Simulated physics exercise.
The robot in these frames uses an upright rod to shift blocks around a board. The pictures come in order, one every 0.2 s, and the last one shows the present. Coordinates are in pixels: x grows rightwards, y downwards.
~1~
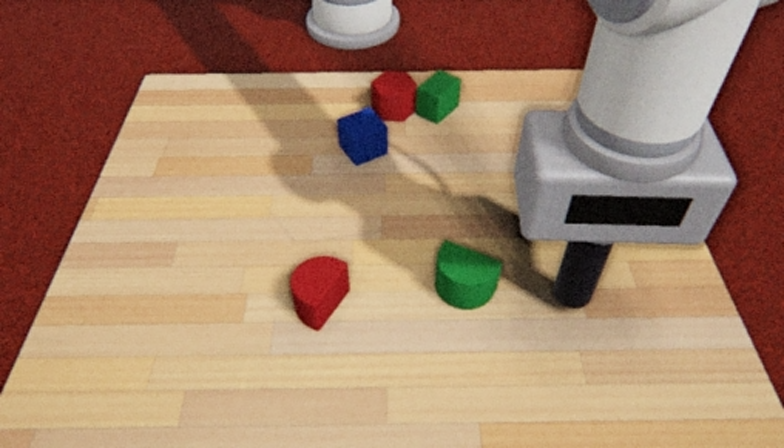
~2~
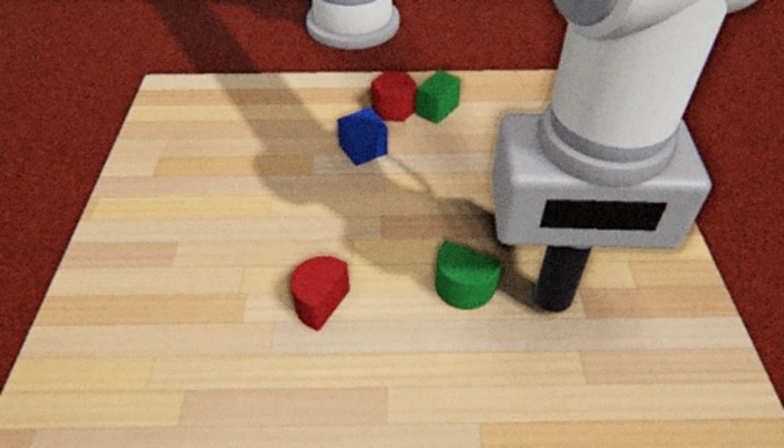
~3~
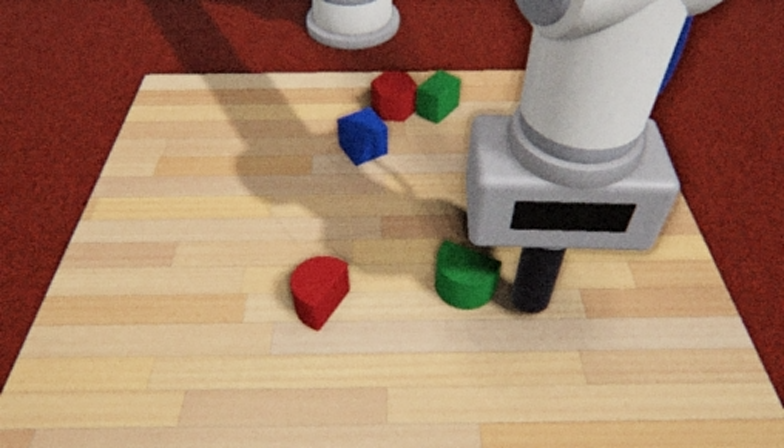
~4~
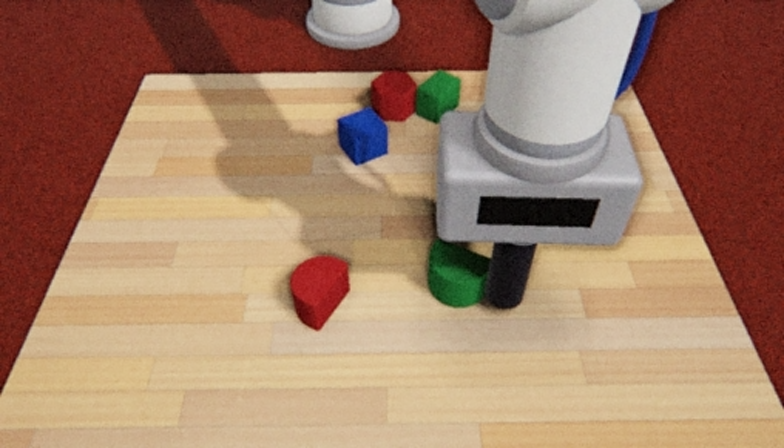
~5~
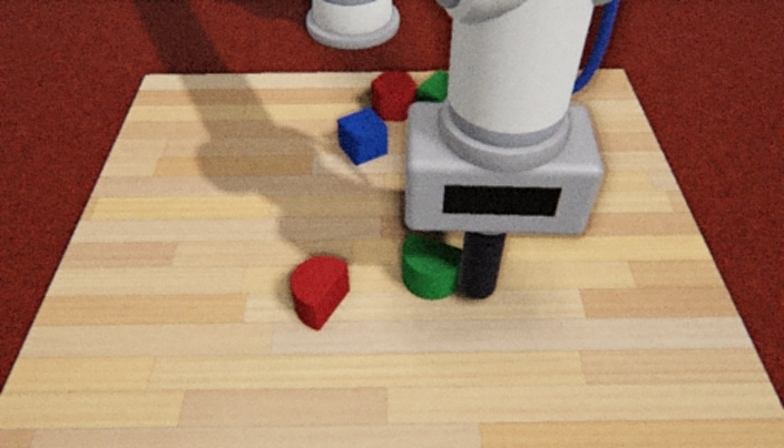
The robot's upright black rod moved left across the wooden board until it met the green D-shaped block, then pushed it left toward the red D-shaped block, while the other blocks stayed still.
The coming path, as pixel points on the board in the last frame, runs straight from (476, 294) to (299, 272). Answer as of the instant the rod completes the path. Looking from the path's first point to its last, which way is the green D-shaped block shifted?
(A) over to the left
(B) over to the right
I'll go with B - over to the right.
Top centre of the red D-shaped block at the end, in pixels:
The spot you're after is about (279, 284) in the image.
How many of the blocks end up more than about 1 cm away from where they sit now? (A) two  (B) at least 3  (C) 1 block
Option A.
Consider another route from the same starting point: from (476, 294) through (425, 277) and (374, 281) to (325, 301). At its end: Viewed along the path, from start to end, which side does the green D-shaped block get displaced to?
It will end up to the right.
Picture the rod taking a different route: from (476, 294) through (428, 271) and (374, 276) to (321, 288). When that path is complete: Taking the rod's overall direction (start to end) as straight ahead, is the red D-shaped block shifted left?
Yes, I think so.
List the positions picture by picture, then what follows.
The first frame shows rod's lower end at (572, 294); red D-shaped block at (316, 276); green D-shaped block at (466, 263).
The second frame shows rod at (553, 297); blocks still.
The third frame shows rod at (530, 298); blocks still.
The fourth frame shows rod at (504, 294); green D-shaped block at (458, 261).
The fifth frame shows rod at (477, 285); red D-shaped block at (316, 276); green D-shaped block at (431, 254).
On the path given first. One third of the way, rod at (413, 277); green D-shaped block at (369, 241), turned 15° clockwise.
Two thirds of the way, rod at (354, 270); red D-shaped block at (307, 279); green D-shaped block at (318, 226), turned 35° clockwise.
At the end, rod at (297, 263); red D-shaped block at (279, 284), turned 70° anticlockwise; green D-shaped block at (282, 209), turned 75° clockwise.
